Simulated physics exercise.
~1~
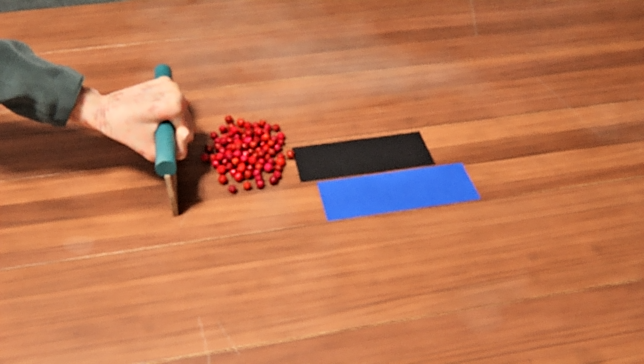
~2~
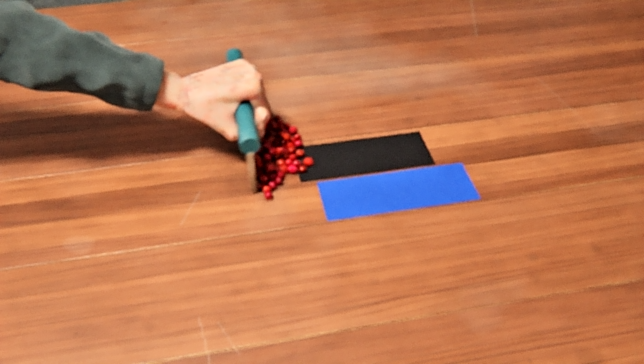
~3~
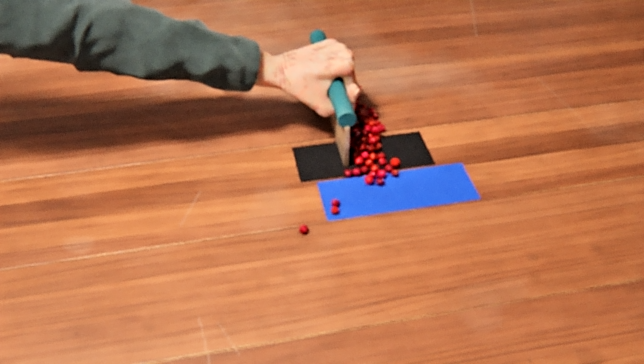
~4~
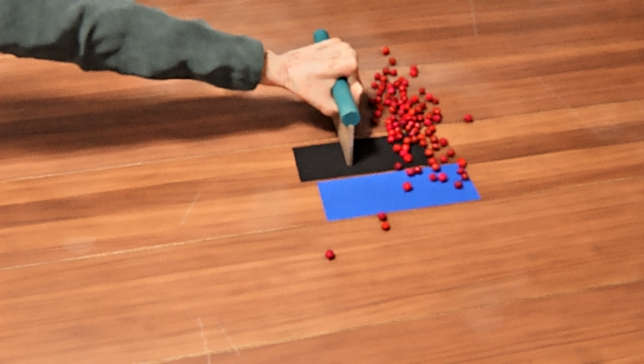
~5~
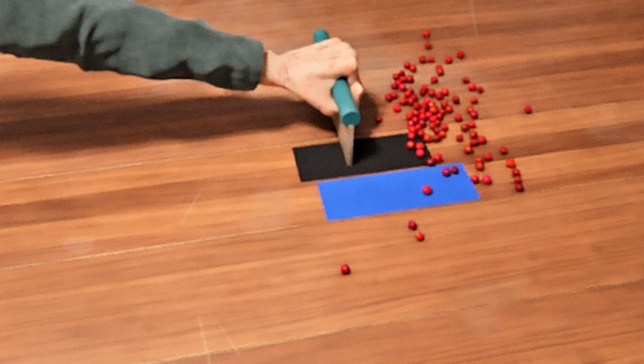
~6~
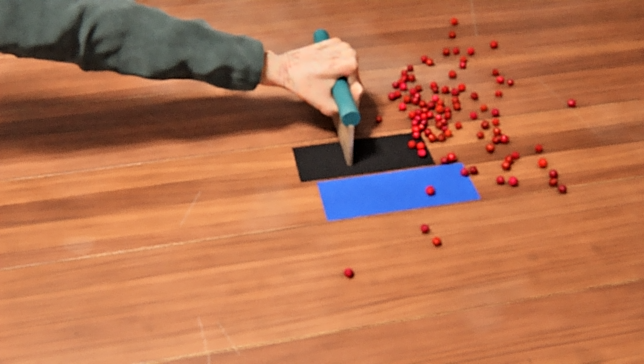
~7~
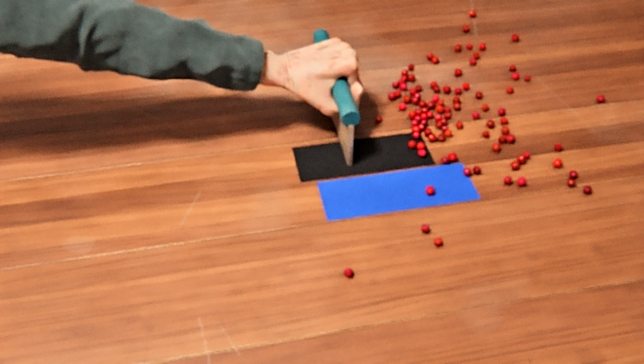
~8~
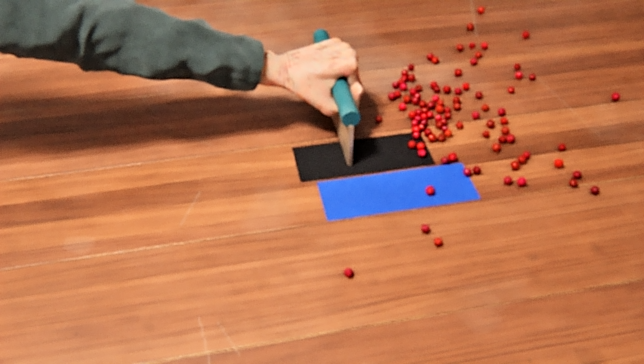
Red cranberries scattering rightwards across a wooden surface as a hand pushes them with a scraper, most rolling past two coloured mats.
